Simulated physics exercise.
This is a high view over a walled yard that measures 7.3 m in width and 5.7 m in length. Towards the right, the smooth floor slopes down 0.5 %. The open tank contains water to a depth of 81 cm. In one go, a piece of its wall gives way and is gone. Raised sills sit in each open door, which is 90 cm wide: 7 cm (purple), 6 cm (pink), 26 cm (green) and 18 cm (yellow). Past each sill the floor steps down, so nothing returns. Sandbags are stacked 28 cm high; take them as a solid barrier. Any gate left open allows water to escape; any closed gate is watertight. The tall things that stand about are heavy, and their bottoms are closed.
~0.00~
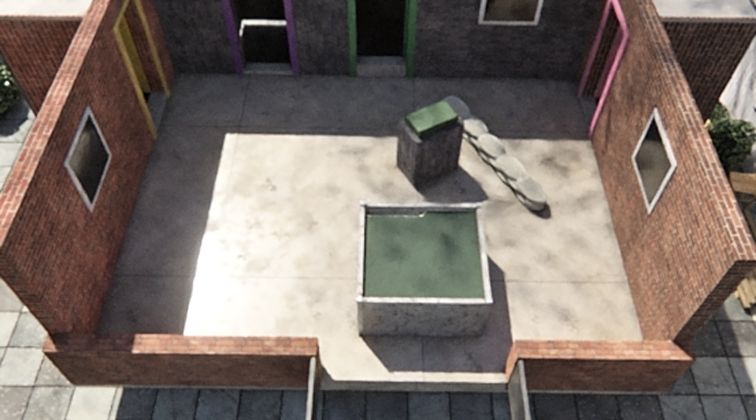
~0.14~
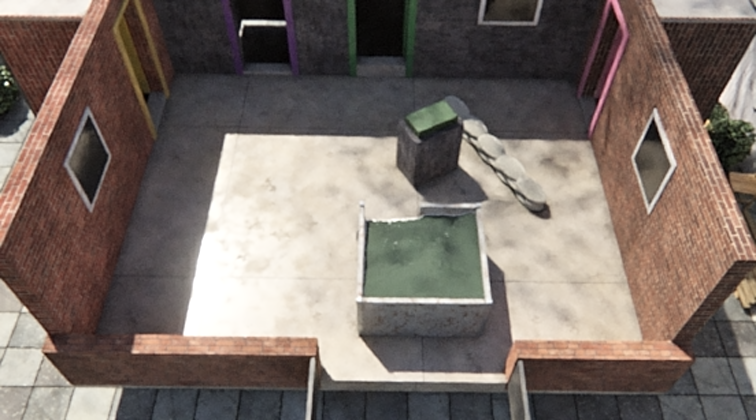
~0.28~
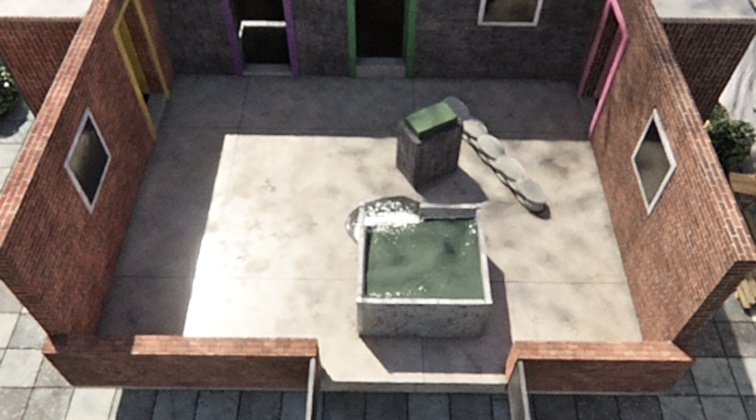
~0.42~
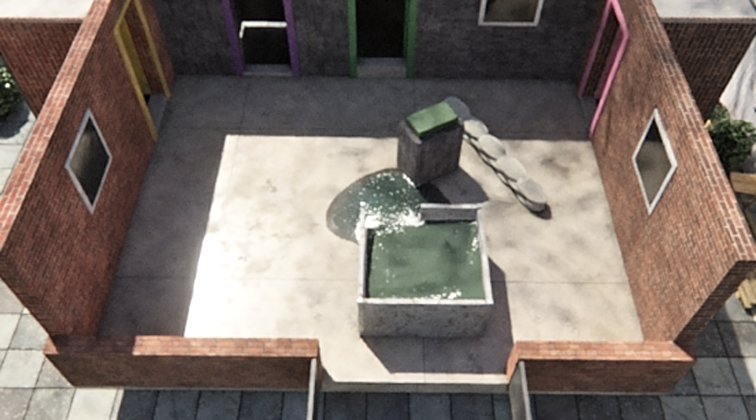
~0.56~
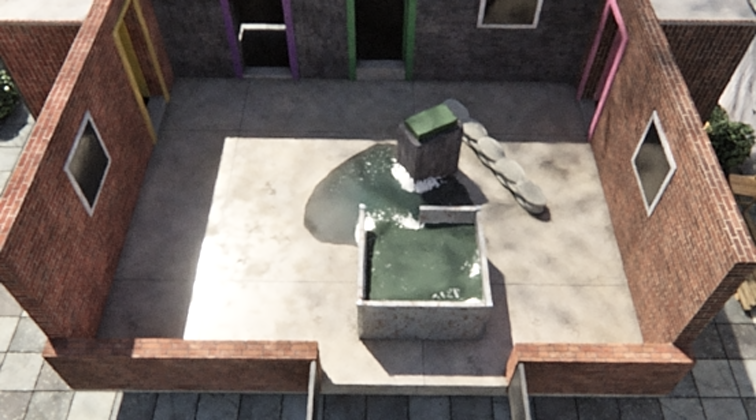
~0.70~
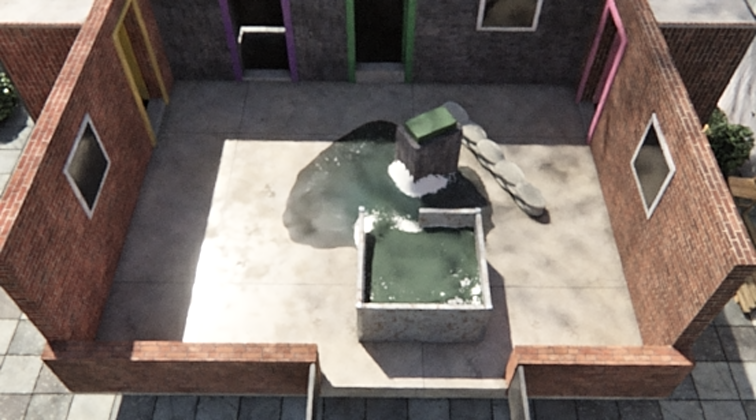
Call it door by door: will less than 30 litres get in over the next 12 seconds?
Purple door - no, 30 litres or more; pink door - yes, less; green door - yes, less; yellow door - yes, less.
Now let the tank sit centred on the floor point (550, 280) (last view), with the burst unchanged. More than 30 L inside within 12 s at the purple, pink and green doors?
So the purple door keeps within it, the pink door keeps within it and the green door keeps within it.
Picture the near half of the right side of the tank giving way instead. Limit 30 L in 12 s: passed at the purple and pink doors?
Door purple stays within, door pink goes beyond.
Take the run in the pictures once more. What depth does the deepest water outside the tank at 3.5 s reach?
Around 26 centimetres.
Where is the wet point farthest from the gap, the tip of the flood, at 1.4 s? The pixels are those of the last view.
That would be close to (292, 83).
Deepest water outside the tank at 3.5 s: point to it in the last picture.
Around (184, 82).
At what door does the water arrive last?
I'd say the pink one.
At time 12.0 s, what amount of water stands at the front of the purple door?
The depth comes to around 4.5 centimetres.
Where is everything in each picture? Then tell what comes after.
In the first picture, still water, 81 cm deep, in the open tank at (422, 253).
In the second picture, water pours out on the open tank's far side and has run 0.5 m, to a hidden place; typically 7 cm deep outside, 81 cm at the open tank's back.
In the third picture, water pours out on the open tank's far side and has run 0.8 m, to (407, 202); typically 10 cm deep outside, 79 cm at the open tank's back.
In the fourth picture, water pours out on the open tank's far side and has run 1.4 m, to (400, 174); typically 8 cm deep outside, 70 cm at the open tank's back.
In the fifth picture, water pours out on the open tank's far side and has run 2.0 m, to (377, 149); typically 6 cm deep outside, 69 cm at the open tank's back.
In the sixth picture, water pours out on the open tank's far side and has run 2.6 m, to (373, 126); typically 5 cm deep outside, 67 cm at the open tank's back.
After 1.4 s water covers 25 % of the floor and is deepest (36 cm) near (402, 190); purple door not reached, pink door not reached, green door 18 cm at the sill, 0 L in, yellow door not reached.
After 2.2 s water covers 40 % of the floor and is deepest (26 cm) near (302, 83); purple door 18 cm at the sill, 17 L in, pink door not reached, green door 18 cm at the sill, 0 L in, yellow door not reached.
After 3.5 s water covers 50 % of the floor and is deepest (26 cm) near (184, 82); purple door 13 cm at the sill, 62 L in, pink door not reached, green door 14 cm at the sill, 0 L in, yellow door 15 cm at the sill, 0 L in.
After 7.0 s water covers 90 % of the floor and is deepest (10 cm) near (232, 89); purple door 9 cm at the sill, 95 L in, pink door 6 cm at the sill, 3 L in, green door 6 cm at the sill, 0 L in, yellow door 8 cm at the sill, 1 L in.
After 12.0 s water covers 95 % of the floor and is deepest (7 cm) near (352, 331); purple door 4 cm at the sill, 98 L in, pink door 5 cm at the sill, 4 L in, green door 4 cm at the sill, 0 L in, yellow door 4 cm at the sill, 1 L in.
